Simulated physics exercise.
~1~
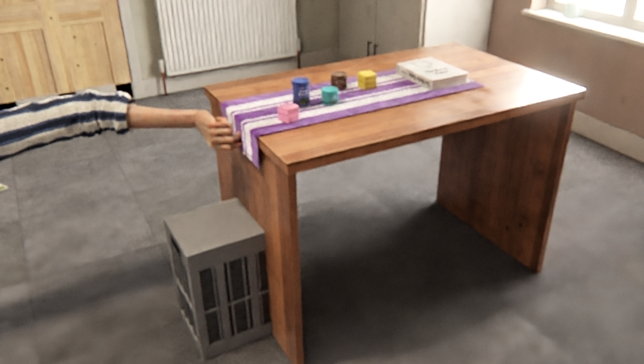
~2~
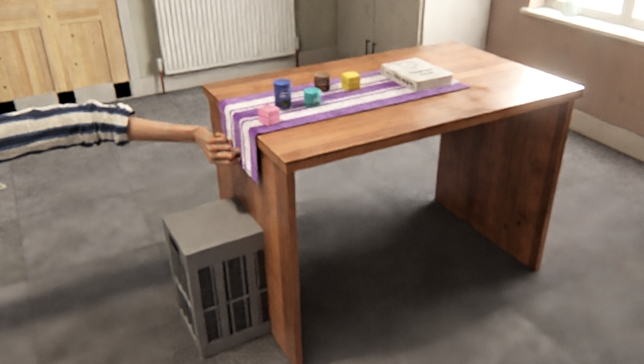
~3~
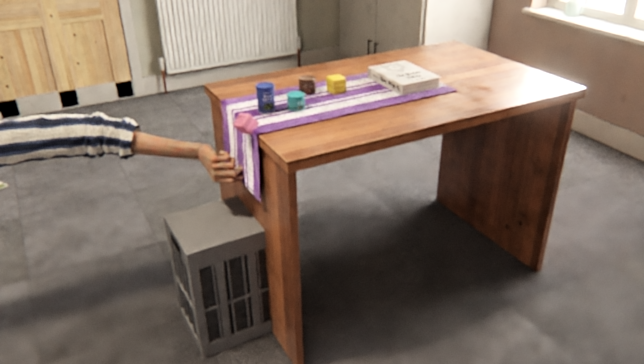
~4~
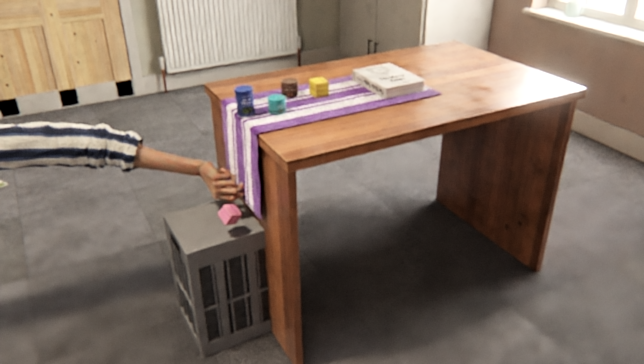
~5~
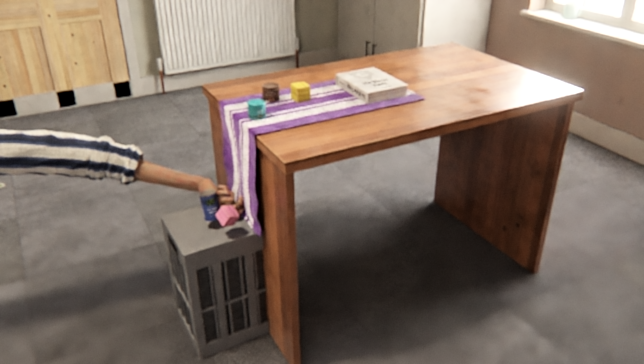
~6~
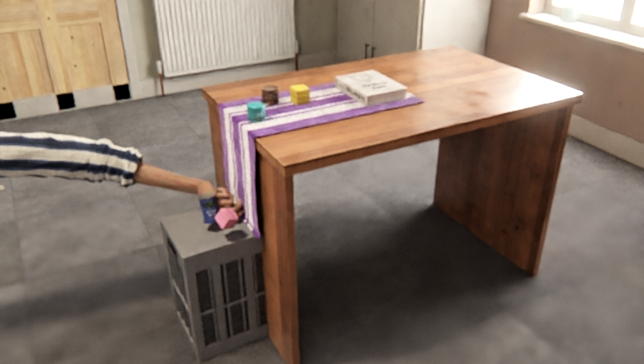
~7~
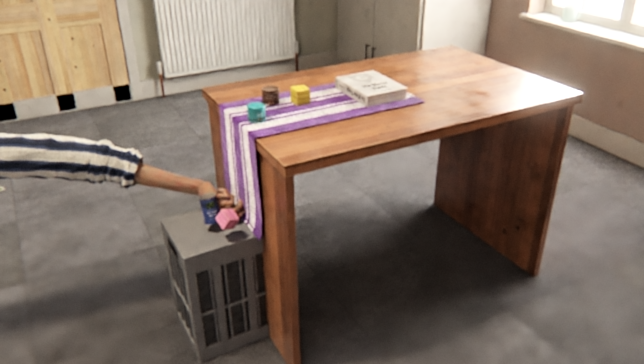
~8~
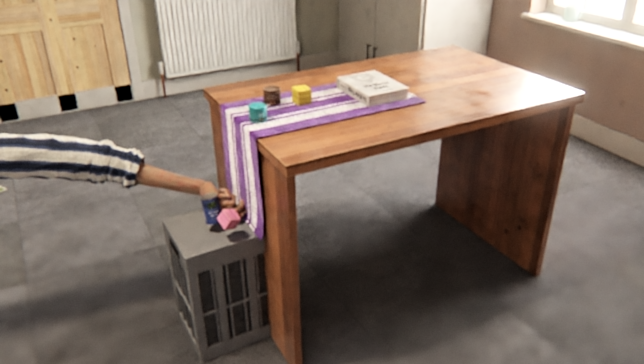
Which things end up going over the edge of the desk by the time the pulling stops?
Two go over, the pink cube and then the blue can, and both come to rest on top of the grey crate. The other things stay on the desk.
A hand in a striped sleeve grips the end of a purple and white cloth on a wooden desk and draws it down over the left edge, above a grey crate. The pink cube, blue can, turquoise and brown pots, yellow block and pale book-like box all ride left with the cloth. The pink cube reaches the edge first, tips over and drops onto the crate. The blue can follows, landing beside it near the hand. Then the pulling stops, with the hem down at the crate and the other four things still standing on the desk.
